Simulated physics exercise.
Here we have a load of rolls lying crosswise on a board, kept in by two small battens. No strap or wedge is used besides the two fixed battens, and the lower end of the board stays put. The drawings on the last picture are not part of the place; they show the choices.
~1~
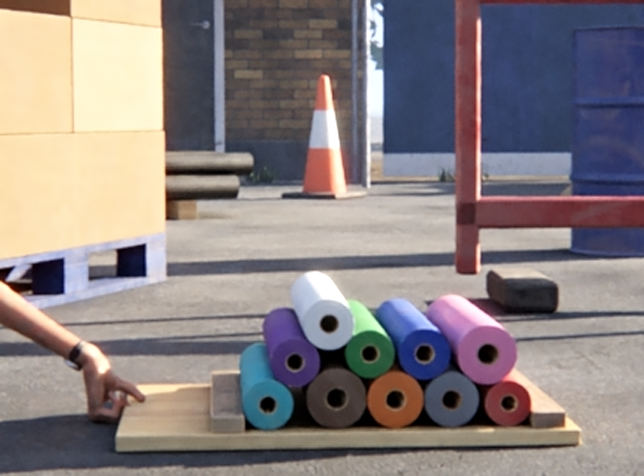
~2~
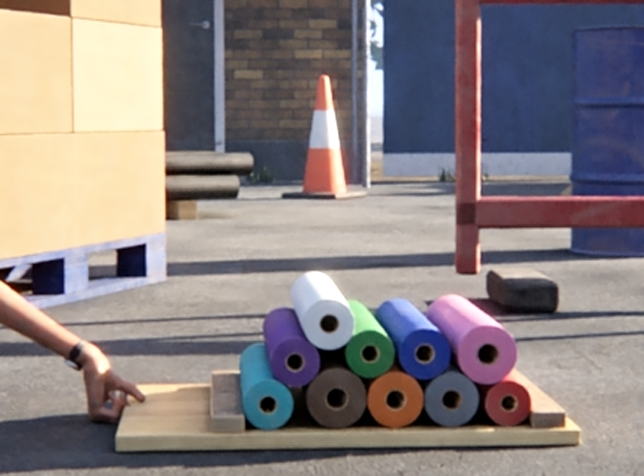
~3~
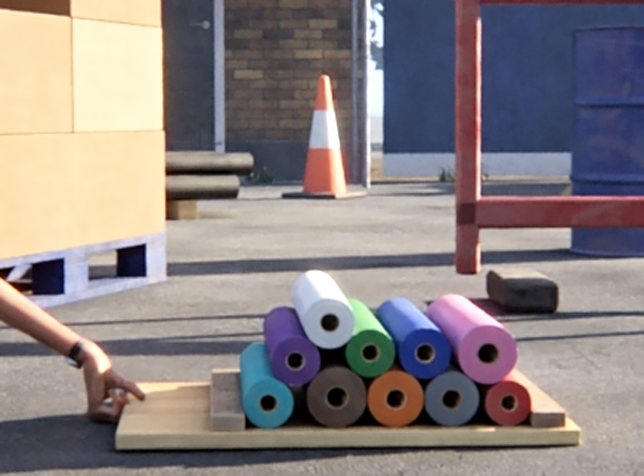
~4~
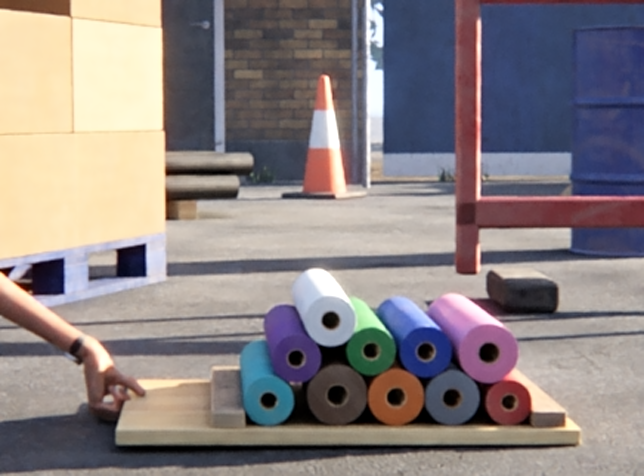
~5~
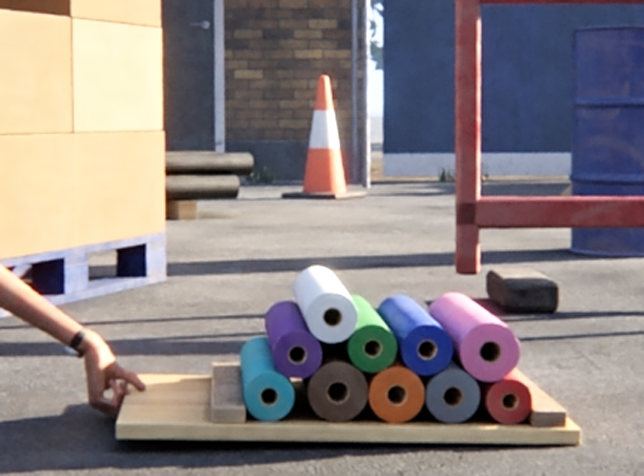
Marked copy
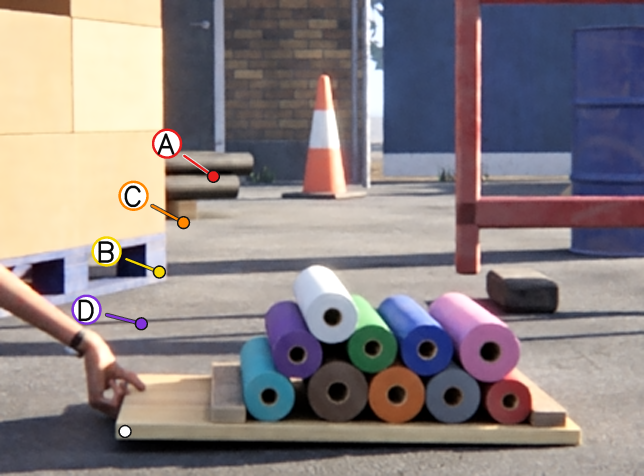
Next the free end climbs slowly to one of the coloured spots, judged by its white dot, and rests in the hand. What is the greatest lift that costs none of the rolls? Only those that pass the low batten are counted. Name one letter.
The answer is mark D.
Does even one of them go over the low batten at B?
Yes, at B.
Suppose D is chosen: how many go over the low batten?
At D the number is none.
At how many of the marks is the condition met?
One of the four.
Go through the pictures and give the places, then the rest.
In the first frame, board (339, 405); turquoise roll (268, 405); brown roll (336, 398).
In the second frame, brown roll (336, 398); orange roll (396, 400).
In the third frame, board (339, 404); turquoise roll (268, 403); purple roll (296, 360).
In the fourth frame, board (339, 403); turquoise roll (268, 401); brown roll (337, 395).
In the fifth frame, board (339, 400); turquoise roll (269, 396); brown roll (338, 392).
On the marked copy, A at (213, 176); B at (159, 272); C at (183, 222); D at (141, 324); the white dot at (125, 431).
With D. Early on, board at 12°.
Further on, board at 15°.
At the end, board at 15°, none over the low batten.
As for the rest, A five over the low batten; B one over the low batten (pink); C four over the low batten (green, pink, blue, white).
